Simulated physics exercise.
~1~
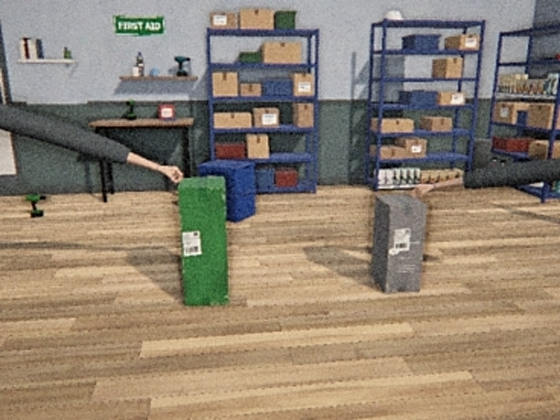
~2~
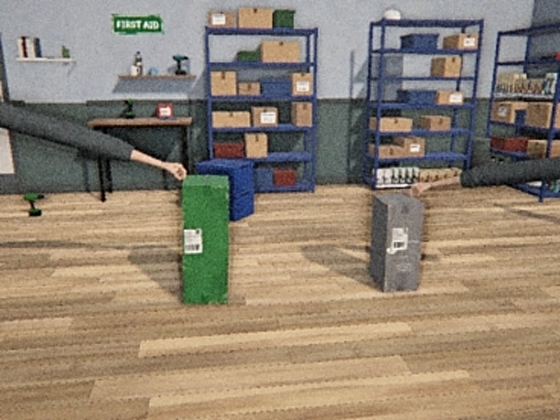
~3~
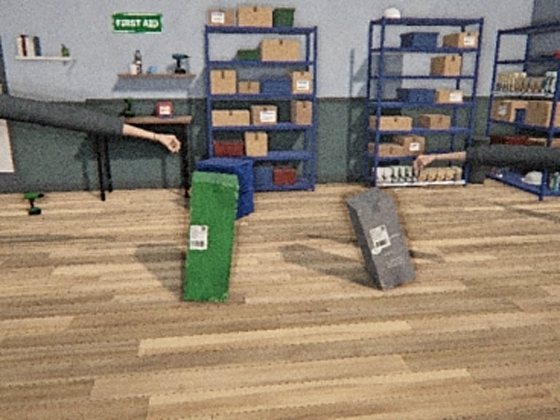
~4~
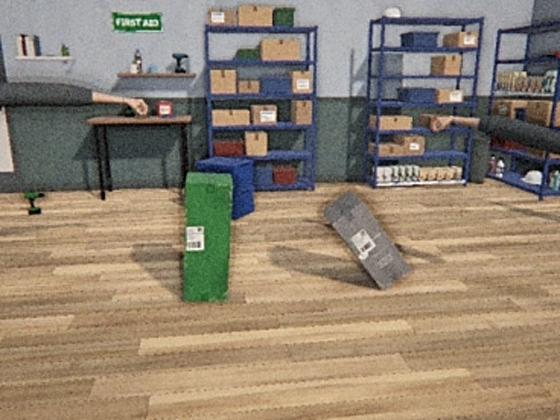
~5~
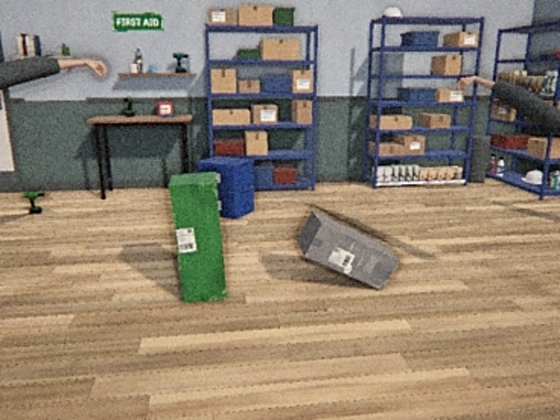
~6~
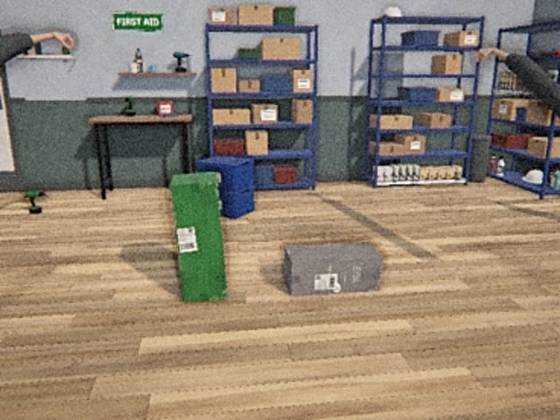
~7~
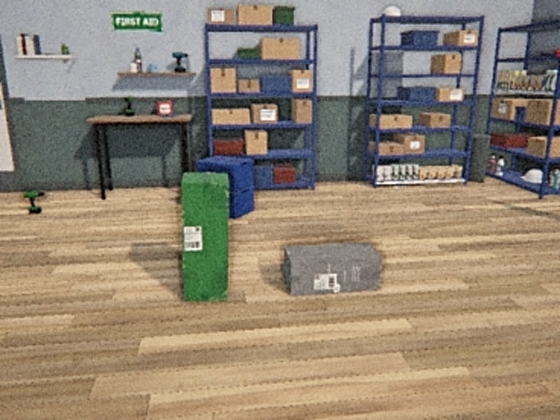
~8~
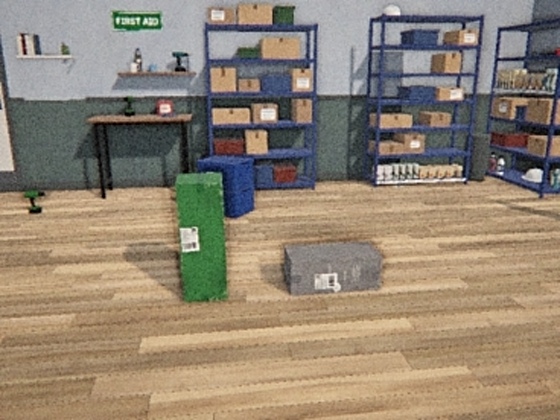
The footage shows two hands, one from each side, shoving a tall green box and a shorter grey parcel on a wooden floor, then drawing back; the grey parcel tips left and lands on its side, while the green box rocks slightly and settles upright.
